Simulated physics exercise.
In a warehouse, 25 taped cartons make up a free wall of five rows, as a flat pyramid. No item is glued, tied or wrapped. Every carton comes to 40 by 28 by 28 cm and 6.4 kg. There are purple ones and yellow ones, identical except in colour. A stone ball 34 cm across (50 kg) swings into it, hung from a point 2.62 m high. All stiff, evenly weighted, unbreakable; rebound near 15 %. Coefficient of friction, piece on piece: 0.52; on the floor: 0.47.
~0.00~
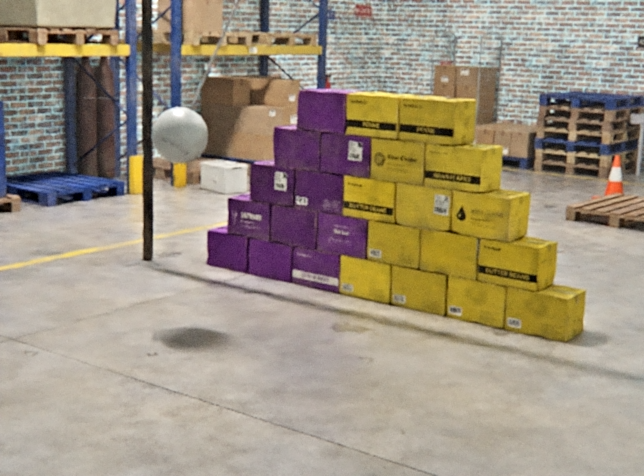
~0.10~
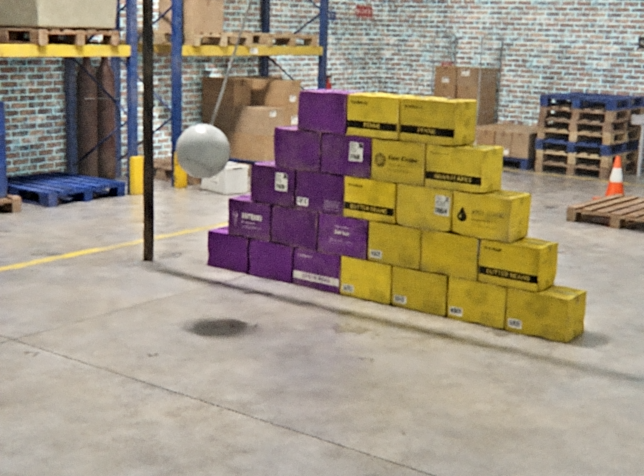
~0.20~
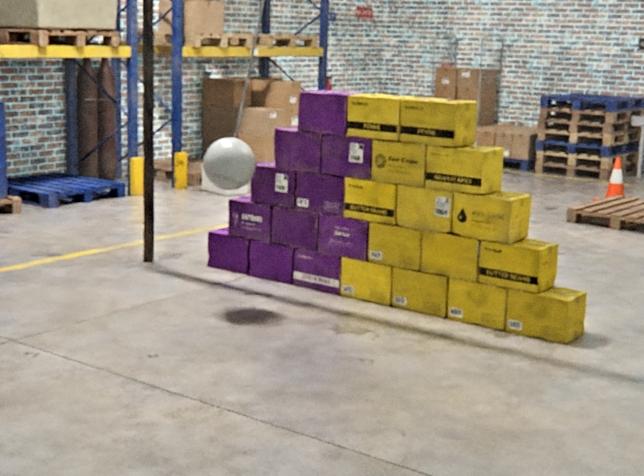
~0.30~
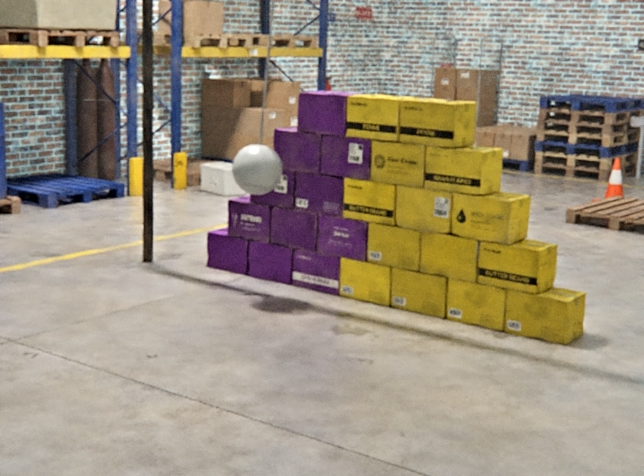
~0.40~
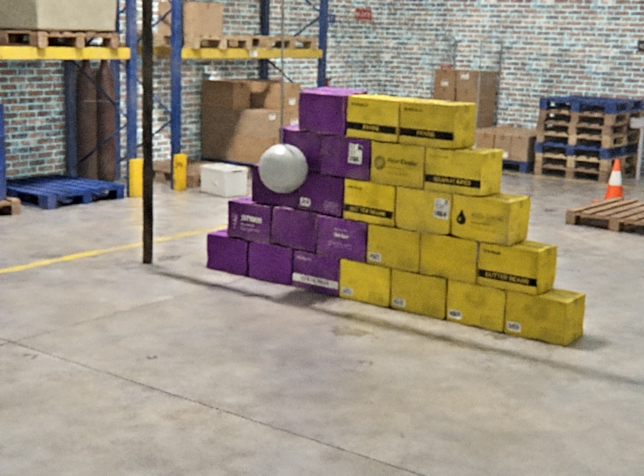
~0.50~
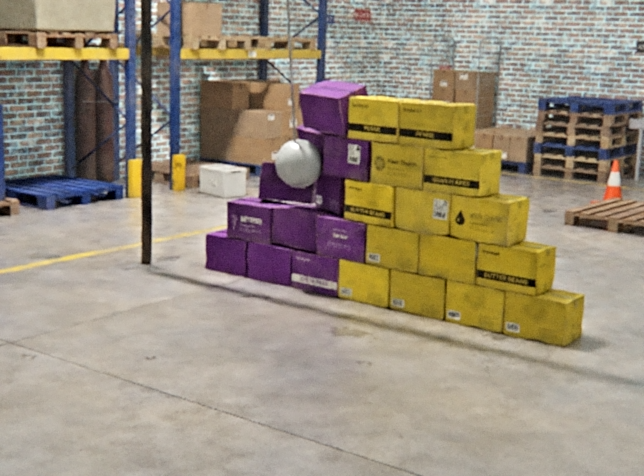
Warehouse floor, a hanging stone ball swinging right into a stepped wall of purple and yellow cartons, shoving and tilting purple ones.
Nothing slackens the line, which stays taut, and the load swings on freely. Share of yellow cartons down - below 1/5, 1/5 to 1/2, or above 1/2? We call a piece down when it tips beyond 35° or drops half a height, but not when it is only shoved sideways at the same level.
Below 1/5.
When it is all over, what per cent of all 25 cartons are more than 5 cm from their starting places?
It works out to 30 percent.
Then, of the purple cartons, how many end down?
Looking at purple, I make it 6 down at the end.
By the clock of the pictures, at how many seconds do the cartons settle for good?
3.5 s, give or take.
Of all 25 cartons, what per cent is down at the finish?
Near enough 30 per cent of them, I reckon.
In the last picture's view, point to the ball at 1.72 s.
It should be near pixel (265, 168).
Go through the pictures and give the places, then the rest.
In the first picture (places mark the middle of the side facing us), ball (178, 126) line 32° before plumb; top yellow carton (426, 121); top purple carton (320, 111); nothing disturbed.
Ball (201, 145) line 25° before plumb; top yellow carton (427, 122), in the second picture.
Ball (227, 161) line 16° before plumb; top yellow carton (427, 123), in the third picture.
Ball (255, 171) line 7° before plumb; top yellow carton (427, 123), in the fourth picture.
Ball (281, 174) line 2° past plumb; top yellow carton (426, 125); top purple carton (321, 114) leaning 5°; 4 disturbed, none down, in the fifth picture.
Ball (299, 172) line 9° past plumb; top yellow carton (426, 125); top purple carton (321, 114) leaning 18°; 6 disturbed, none down, in the sixth picture.
After 0.96 s, line 27° past plumb; none of the 14 yellow cartons down (2 of 25 in all colours); top yellow carton unmoved; top purple carton leaning 9°.
After 1.72 s, line plumb; 1 of the 14 yellow cartons down (7 of 25 in all colours); top yellow carton unmoved; top purple carton leaning 64°, 49 cm lower.
At rest (3.7 s), line 27° past plumb; 1 of the 14 yellow cartons down (7 of 25 in all colours); top yellow carton unmoved; top purple carton on its side. That is 7 per cent. As the last picture would show them, middles, top yellow carton near (438, 124), top purple carton near (257, 243).
